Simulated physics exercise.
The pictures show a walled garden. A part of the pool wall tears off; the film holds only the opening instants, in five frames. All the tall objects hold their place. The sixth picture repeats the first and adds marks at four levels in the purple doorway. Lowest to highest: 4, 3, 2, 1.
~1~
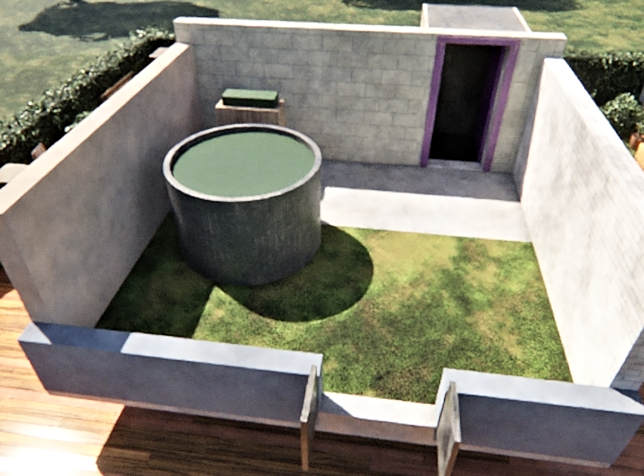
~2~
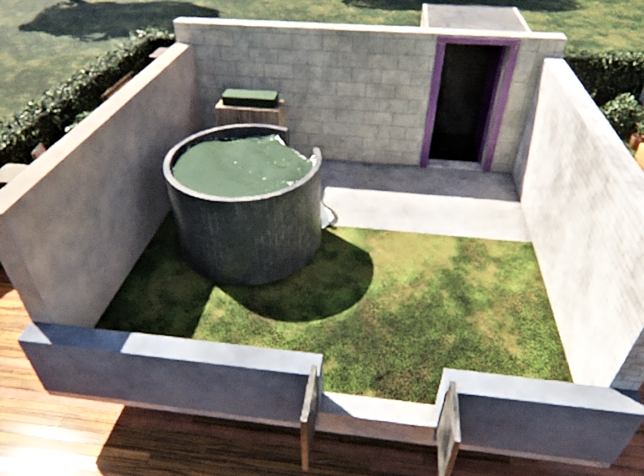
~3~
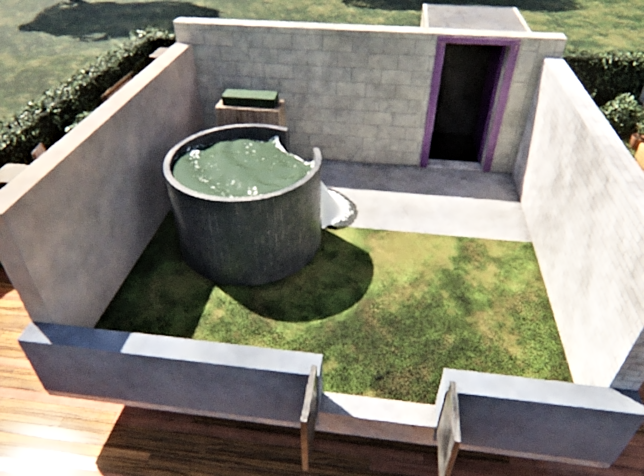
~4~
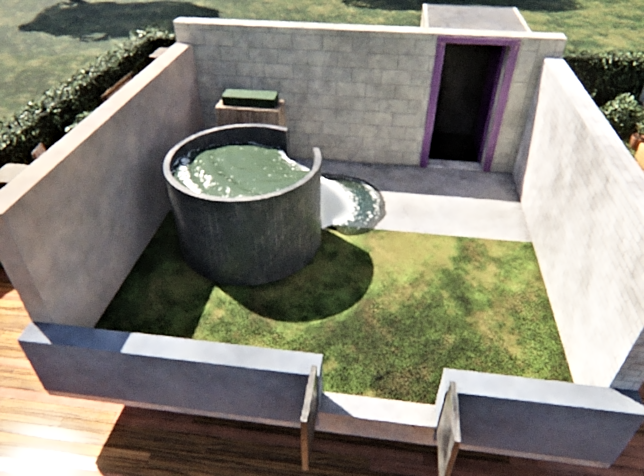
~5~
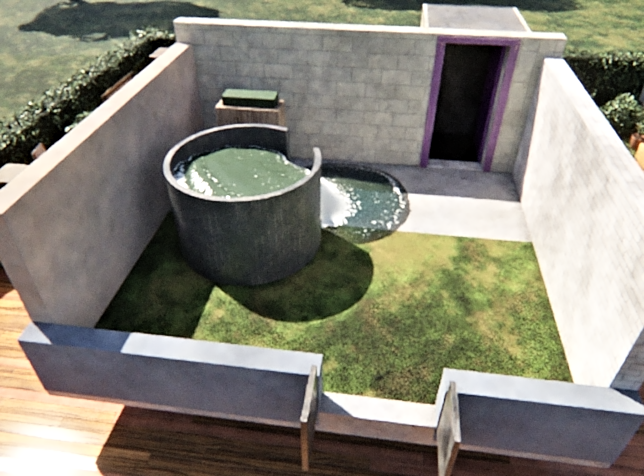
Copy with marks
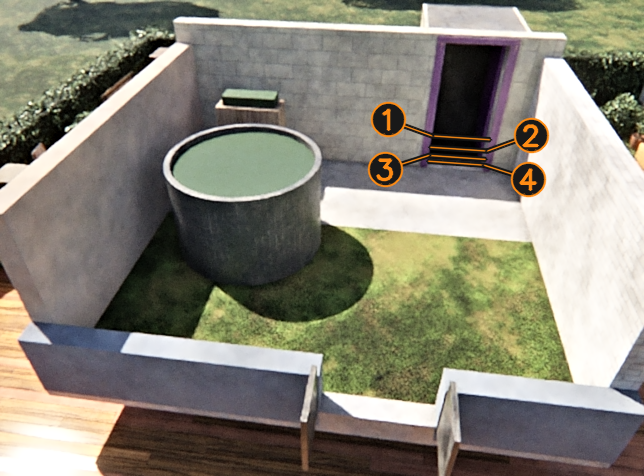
Green water slips out through a gap in the back right rim of a round, dark grey tank in a small walled garden, seen from a high, still camera. Pale walls enclose patchy grass and grey paving, with a purple-framed doorway at the back right and an open gate in front. The tank's surface ripples and lowers as a foamy pool spreads rightward across the paving.
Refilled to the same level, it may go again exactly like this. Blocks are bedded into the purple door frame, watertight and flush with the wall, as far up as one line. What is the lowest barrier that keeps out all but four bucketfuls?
Take 2.
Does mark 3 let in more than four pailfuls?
Yes, that goes wrong.
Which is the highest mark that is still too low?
3.
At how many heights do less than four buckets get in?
Two of them.
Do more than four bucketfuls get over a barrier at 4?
Yes, that goes wrong.
On the marked copy, 1 at (460, 137); 2 at (458, 149); 3 at (457, 157); 4 at (455, 163); from the bottom up 4, 3, 2, 1.
With 1, nothing gets over.
With 2, a splash gets over, under a bucket.
With 3, about 8 bucketfuls get in.
With 4, dozens of bucketfuls pour in.
